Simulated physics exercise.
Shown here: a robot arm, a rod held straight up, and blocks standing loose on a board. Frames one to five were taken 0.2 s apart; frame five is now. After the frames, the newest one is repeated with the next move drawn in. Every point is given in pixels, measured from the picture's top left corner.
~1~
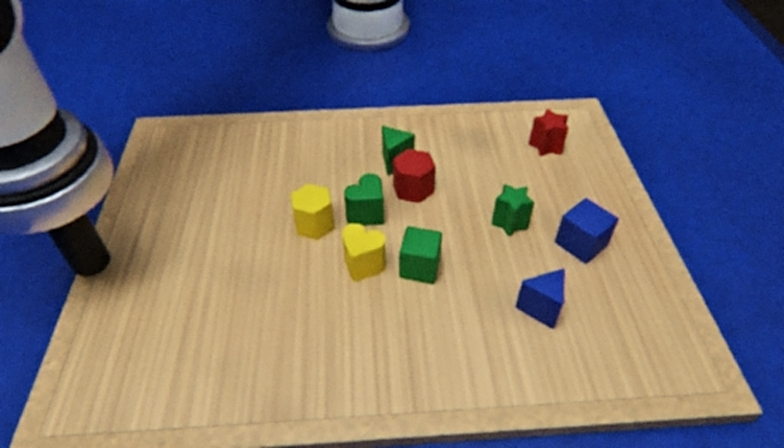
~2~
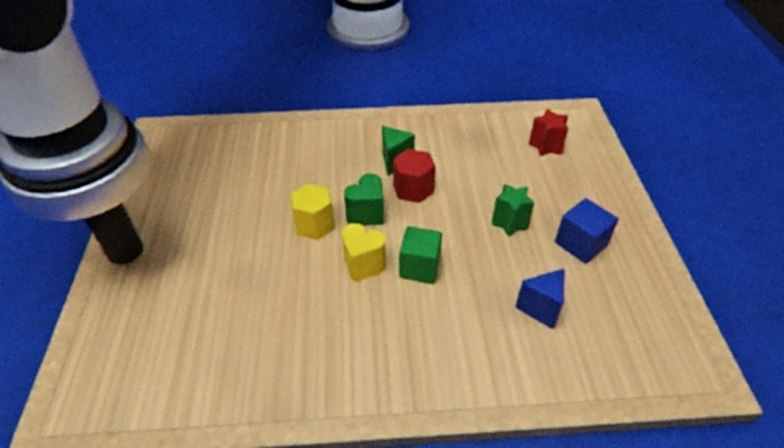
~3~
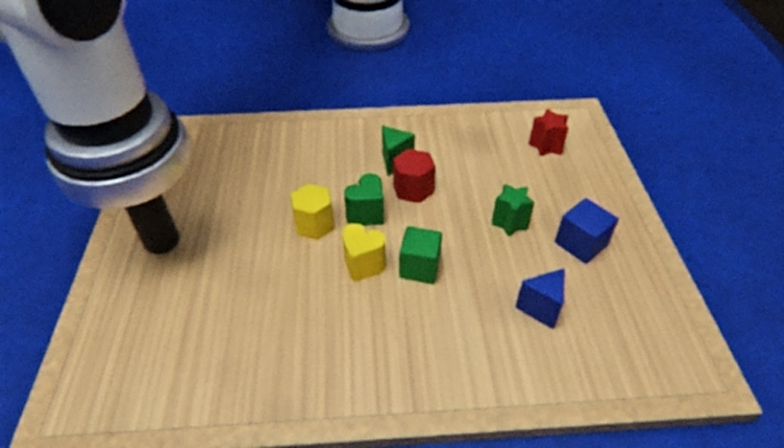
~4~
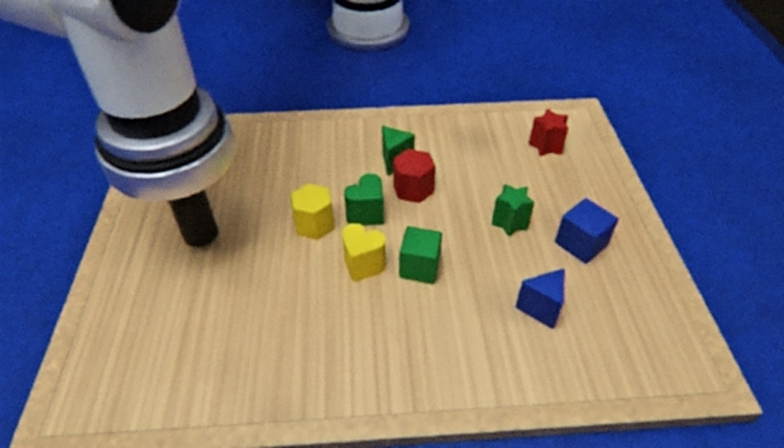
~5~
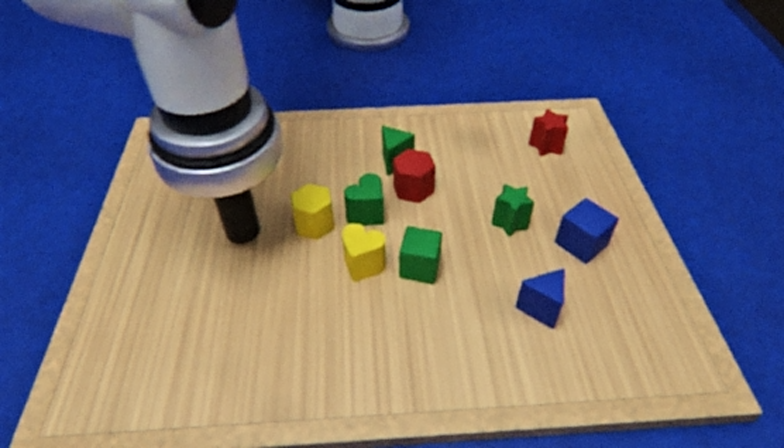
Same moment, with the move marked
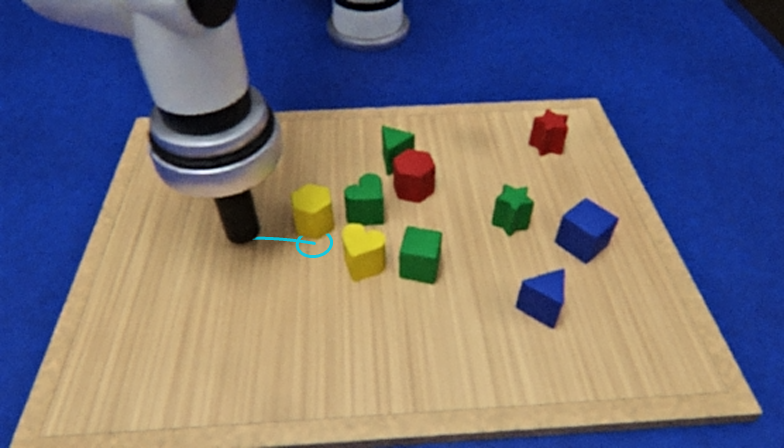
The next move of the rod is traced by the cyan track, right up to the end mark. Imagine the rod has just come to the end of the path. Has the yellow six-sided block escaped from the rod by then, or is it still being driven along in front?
Slipped clear.
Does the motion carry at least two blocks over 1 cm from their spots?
No
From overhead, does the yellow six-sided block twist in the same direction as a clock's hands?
In short: No.
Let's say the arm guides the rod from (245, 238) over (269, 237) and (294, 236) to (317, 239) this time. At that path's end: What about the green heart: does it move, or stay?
That block will leave its spot.
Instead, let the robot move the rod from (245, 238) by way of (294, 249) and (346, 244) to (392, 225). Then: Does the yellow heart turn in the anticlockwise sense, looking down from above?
That would be a no.
The drawn path runs from (245, 238) through (268, 238) and (292, 240) to (314, 243).
What follows on the original path. Halfway along, rod (279, 232); nothing pushed yet.
At the end, rod (313, 237); yellow six-sided block (330, 192), turned 55° anticlockwise; yellow heart not moved; green heart (372, 185).
